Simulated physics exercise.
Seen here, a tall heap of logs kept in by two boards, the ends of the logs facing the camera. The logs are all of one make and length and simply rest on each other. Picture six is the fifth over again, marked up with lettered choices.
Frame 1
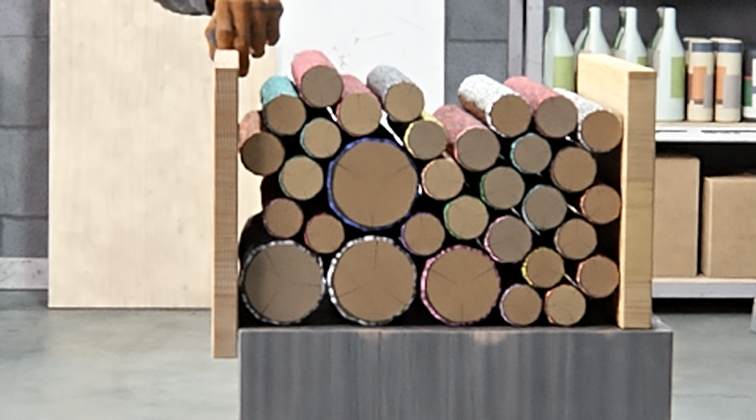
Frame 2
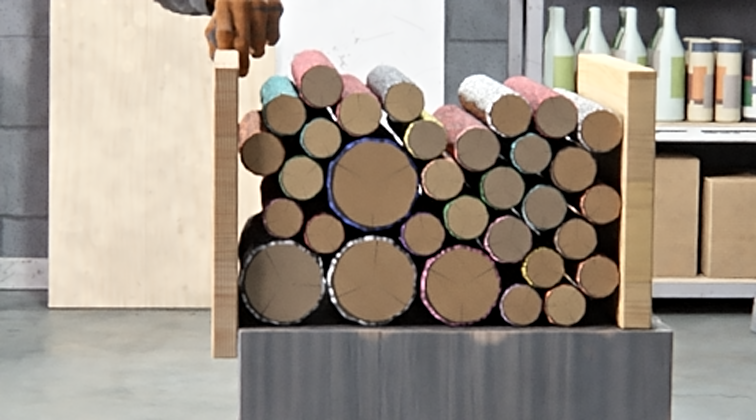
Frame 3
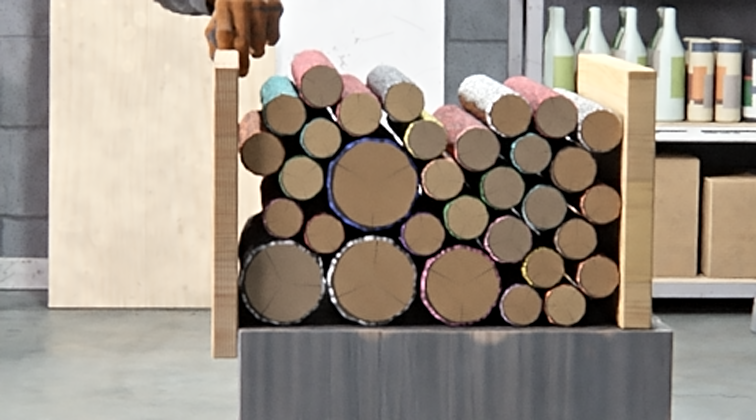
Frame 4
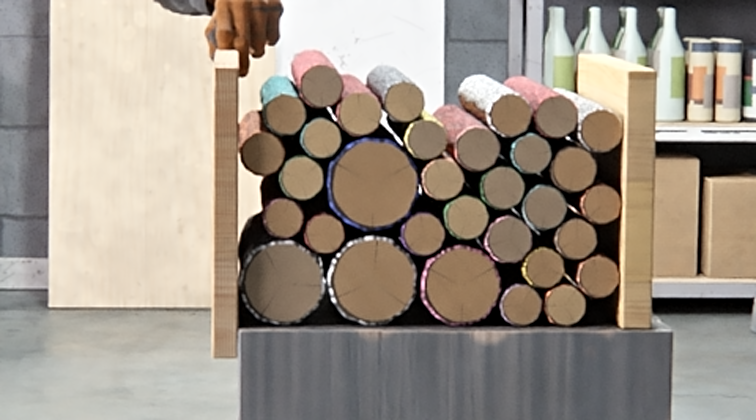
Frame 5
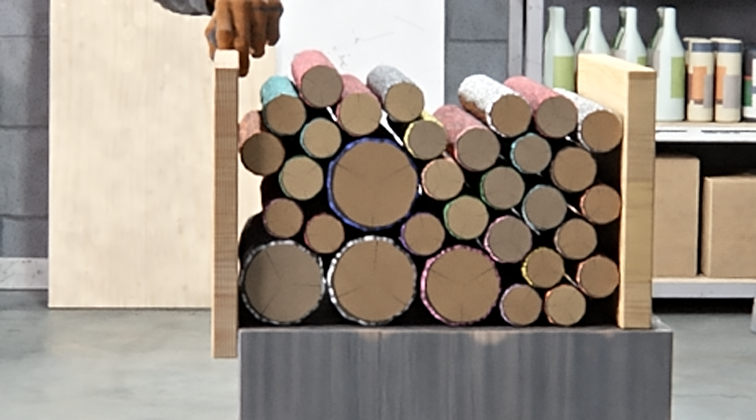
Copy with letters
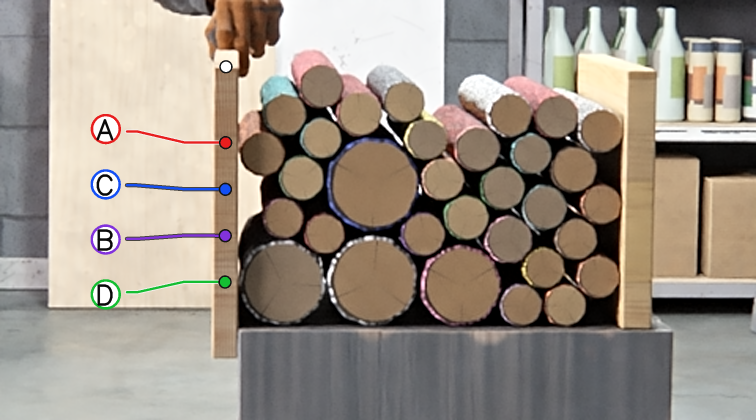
A tall heap of logs with brown ends and pink, teal, white and grey sides sits between two pale upright boards on a dark grey block, seen from the front in a workshop-like room. A hand rests on the left board's top, with a pale panel behind and bottles, jars and boxes on shelves at right. Nothing visibly moves, and the camera stays still.
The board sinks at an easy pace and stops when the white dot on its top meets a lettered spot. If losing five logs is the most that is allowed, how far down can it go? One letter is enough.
Slide it to B.
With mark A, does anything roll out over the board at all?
At A: No.
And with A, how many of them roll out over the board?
It comes to none.
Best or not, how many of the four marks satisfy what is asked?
Three of the four.
On the marked copy, A at (226, 143); B at (226, 235); C at (226, 189); D at (225, 282); the white dot at (226, 67).
Following B. Soon after the start, top of the board (238, 147).
Later, top of the board (238, 234).
In the end, top of the board (238, 234), three out over the board.
As for the rest, A none out over the board; C none out over the board; D more than five out over the board.
